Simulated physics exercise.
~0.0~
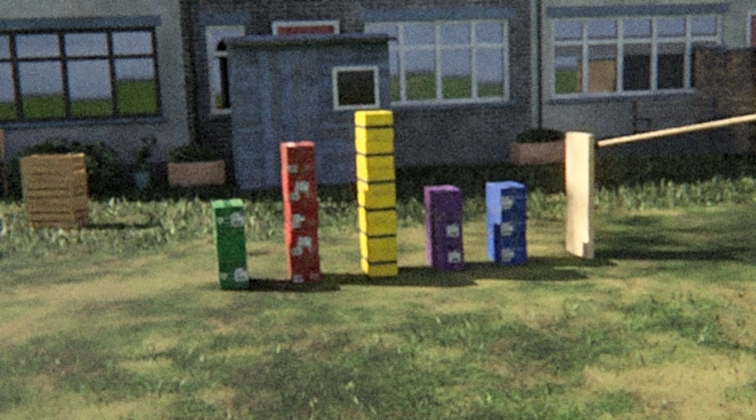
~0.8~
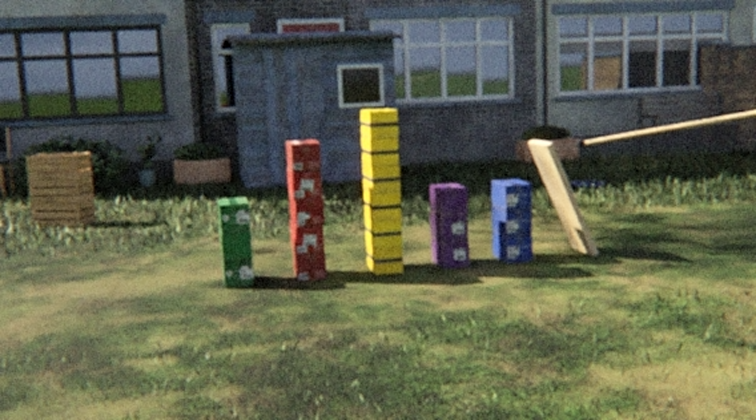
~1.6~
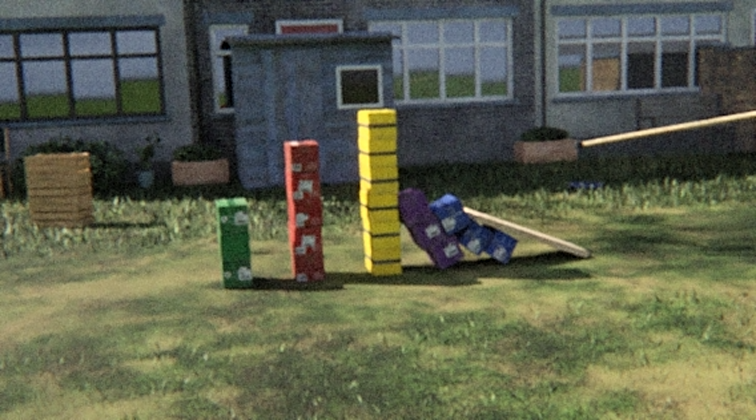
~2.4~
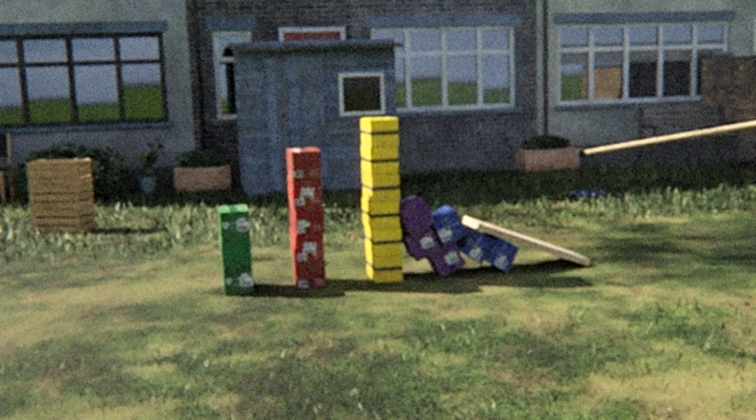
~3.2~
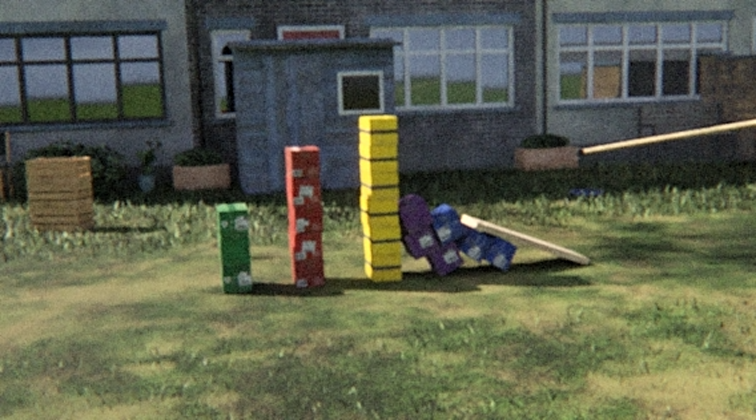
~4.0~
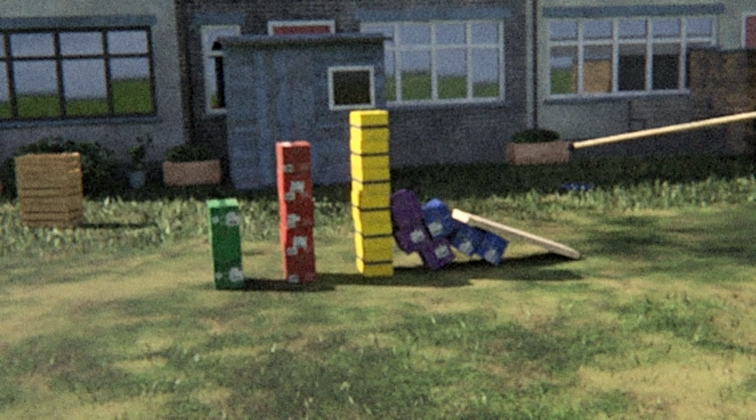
At the start, five separate columns of coloured blocks, green, red, yellow, purple and blue from left to right, stand in a row on grass before a house, with an upright pale board at the right end. A long pole reaching in from the right tips the board to the left, then stops as the board falls away. The board knocks the blue column over, and it pushes the purple one against the base of the tall yellow column. The slumped blocks settle with the board resting on them, while the yellow, red and green columns remain standing.
